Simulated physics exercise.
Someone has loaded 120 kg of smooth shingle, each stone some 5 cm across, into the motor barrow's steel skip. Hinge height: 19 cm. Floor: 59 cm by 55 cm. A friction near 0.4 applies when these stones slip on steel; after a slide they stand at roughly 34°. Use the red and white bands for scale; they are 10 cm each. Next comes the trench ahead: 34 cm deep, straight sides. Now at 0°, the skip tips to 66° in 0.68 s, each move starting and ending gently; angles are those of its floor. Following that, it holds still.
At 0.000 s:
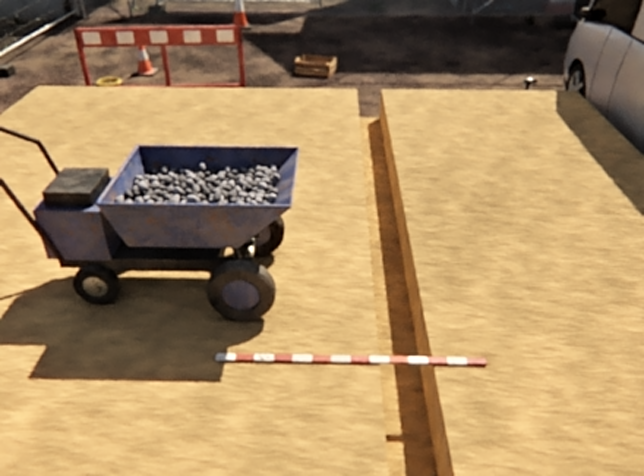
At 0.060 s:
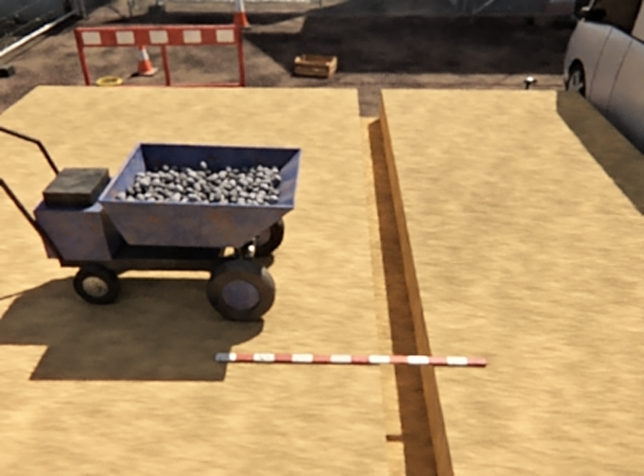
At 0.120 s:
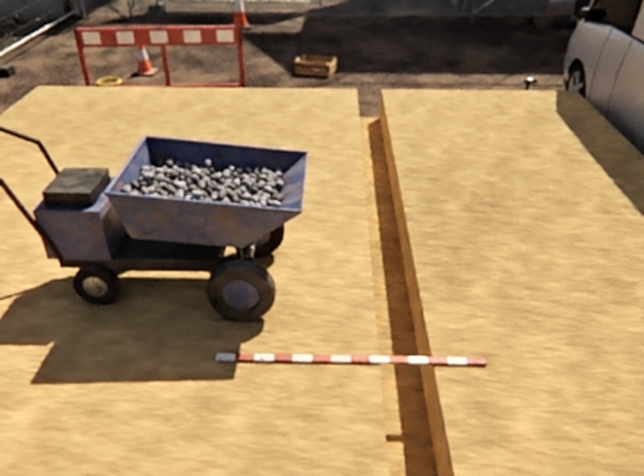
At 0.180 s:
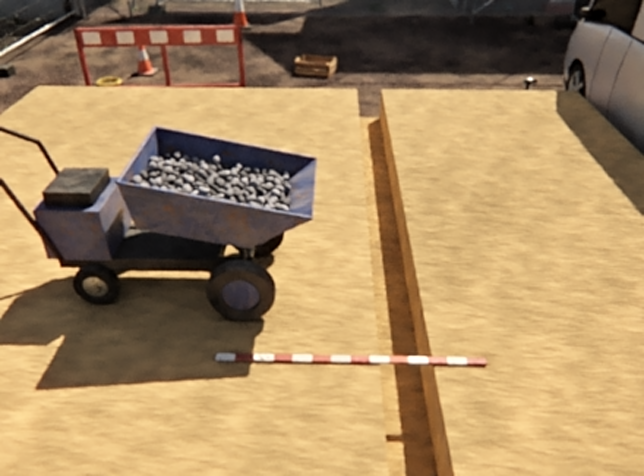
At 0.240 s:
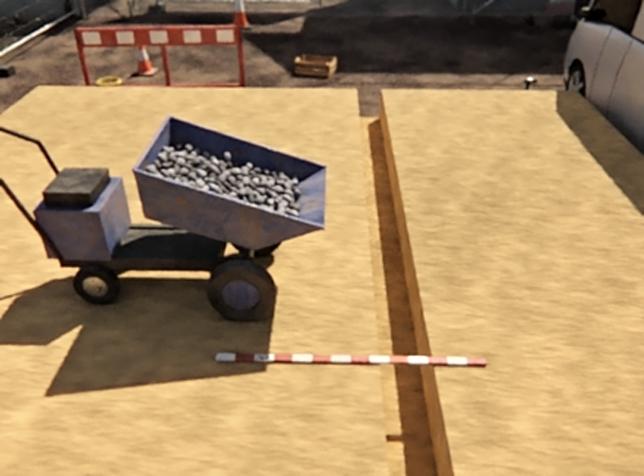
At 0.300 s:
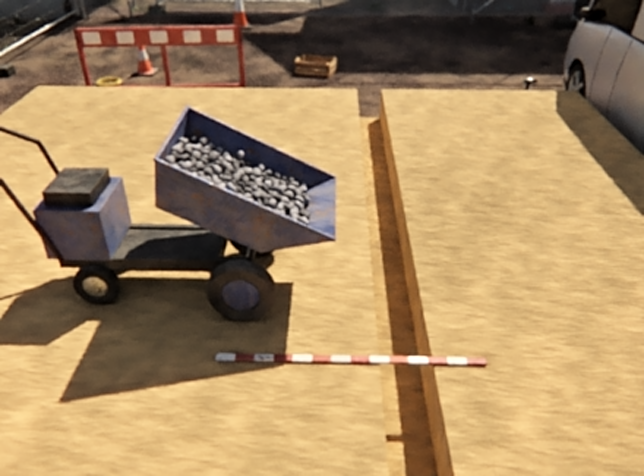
The blue steel skip of a motor barrow, loaded with smooth grey shingle, starts level and tilts gently at first, then faster, its rear rising and its front lip lowering to the right while the stones ride along inside. The wheels stay put on sunlit sandy ground, seen from above by a still camera. A narrow trench and red-and-white pole lie to the right, with a barrier, cones and pale vehicle behind.
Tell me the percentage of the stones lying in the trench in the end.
Close to 89 %.
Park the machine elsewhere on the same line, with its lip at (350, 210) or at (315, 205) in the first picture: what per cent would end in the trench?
I'd expect some 25 per cent, then some 65.
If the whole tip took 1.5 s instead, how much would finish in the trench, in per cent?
My guess is near 95 percent.
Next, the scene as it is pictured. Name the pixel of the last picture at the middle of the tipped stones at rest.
Somewhere near pixel (397, 314).
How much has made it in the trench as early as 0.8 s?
I'd say near 15 per cent at that time.
After 0.5 s the floor is at 56°; 100 % in the skip; the foremost stones are at (338, 250).
After 0.8 s the floor is at 66°; 79 % in the skip, 5 % short of the trench, 15 % in the trench; the foremost stones are at (408, 302).
After 1.1 s the floor is at 66°; 15 % in the skip, 4 % short of the trench, 70 % in the trench, 11 % past the trench; the foremost stones are at (506, 283).
After 3.1 s the floor is at 66°; 0 % in the skip, 1 % short of the trench, 89 % in the trench, 11 % past the trench; the foremost stones are at (629, 265).
